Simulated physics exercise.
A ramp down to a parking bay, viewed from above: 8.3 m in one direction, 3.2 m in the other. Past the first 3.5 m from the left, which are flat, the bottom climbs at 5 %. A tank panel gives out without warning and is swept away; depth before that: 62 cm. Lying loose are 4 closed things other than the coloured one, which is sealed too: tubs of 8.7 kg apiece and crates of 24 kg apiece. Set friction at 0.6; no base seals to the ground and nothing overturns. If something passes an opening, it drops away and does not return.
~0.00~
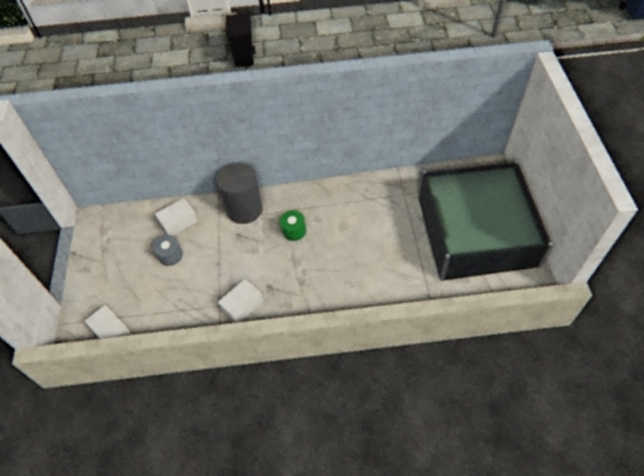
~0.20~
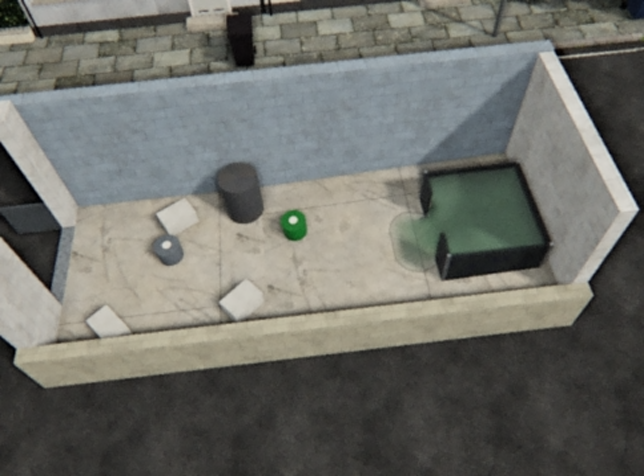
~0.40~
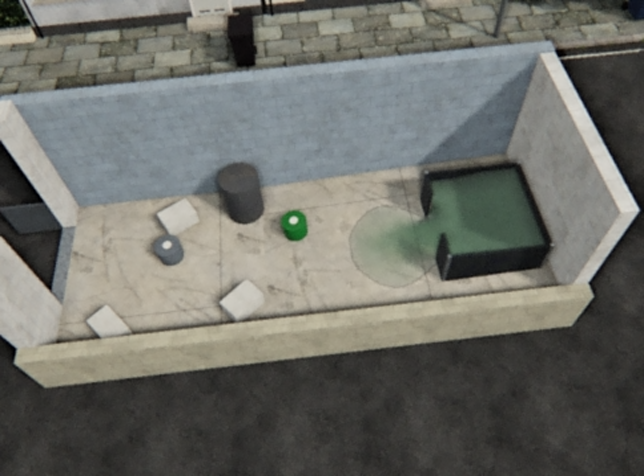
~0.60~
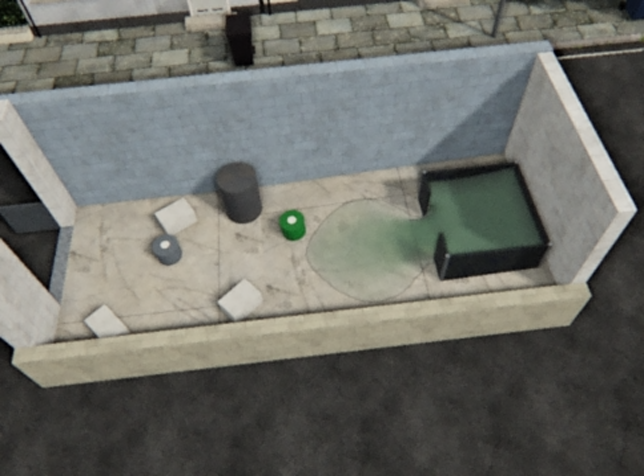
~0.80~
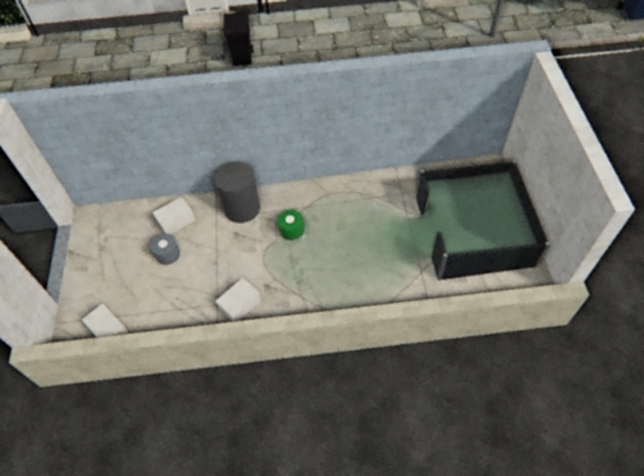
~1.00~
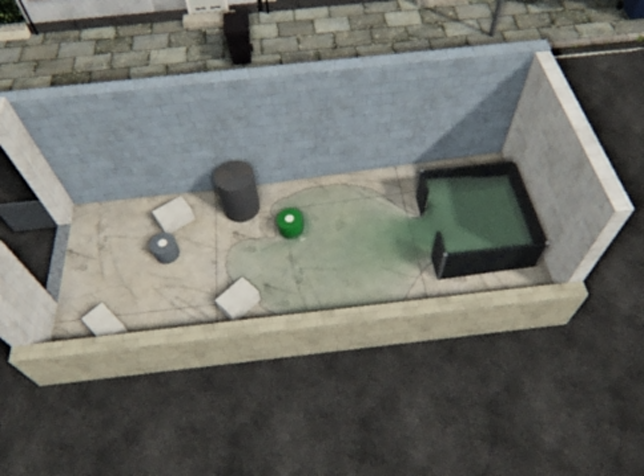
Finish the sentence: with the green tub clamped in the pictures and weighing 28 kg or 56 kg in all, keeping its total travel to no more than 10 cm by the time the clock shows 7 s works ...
Only with the heavier one.
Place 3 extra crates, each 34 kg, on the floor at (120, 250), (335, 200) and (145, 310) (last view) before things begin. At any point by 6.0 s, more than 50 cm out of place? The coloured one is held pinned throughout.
Result by item: Within it; beyond it; beyond it.
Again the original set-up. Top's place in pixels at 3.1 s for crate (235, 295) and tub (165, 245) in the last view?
I'd say close to (125, 291) and close to (131, 233).
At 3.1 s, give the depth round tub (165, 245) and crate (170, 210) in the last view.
Depth approx. 3 cm / 4 cm.
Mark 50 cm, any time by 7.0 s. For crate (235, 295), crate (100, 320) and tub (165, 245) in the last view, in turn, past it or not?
In sequence: Beyond the mark / beyond the mark / beyond the mark.
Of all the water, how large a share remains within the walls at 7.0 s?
Still held: Near 78 %.
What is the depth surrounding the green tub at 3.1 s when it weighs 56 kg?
Something like 10 centimetres.
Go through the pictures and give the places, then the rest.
The green tub at (293, 220) rests on the ground; 2.6 m2 under water; 0 of 5 have shifted, in the first picture.
The green tub at (294, 220) rests on the ground; water covers 3.4 m2; 0 of 5 have shifted, in the second picture.
The green tub at (295, 220), on the bottom; 4.5 m2 under water; 0 of 5 have shifted, in the third picture.
The green tub at (293, 220), on the bottom; 6.0 m2 under water; 0 of 5 have shifted, in the fourth picture.
The green tub at (291, 219), on the bottom; 7.7 m2 under water; 0 of 5 have shifted, in the fifth picture.
The green tub at (290, 219) rests on the ground; water covers 9.8 m2; 0 of 5 have shifted, in the sixth picture.
After 1.4 s the green tub would be 31 cm from its start with 28 kg and 0 cm from its start with 56 kg; 10 cm of water round it then.
After 3.1 s the green tub would be 132 cm from its start with 28 kg and 0 cm from its start with 56 kg; 10 cm of water round it then.
After 4.9 s the green tub would be 132 cm from its start with 28 kg and 0 cm from its start with 56 kg; 7 cm of water round it then.
After 7.0 s the green tub would be 132 cm from its start with 28 kg and 0 cm from its start with 56 kg; 5 cm of water round it then.
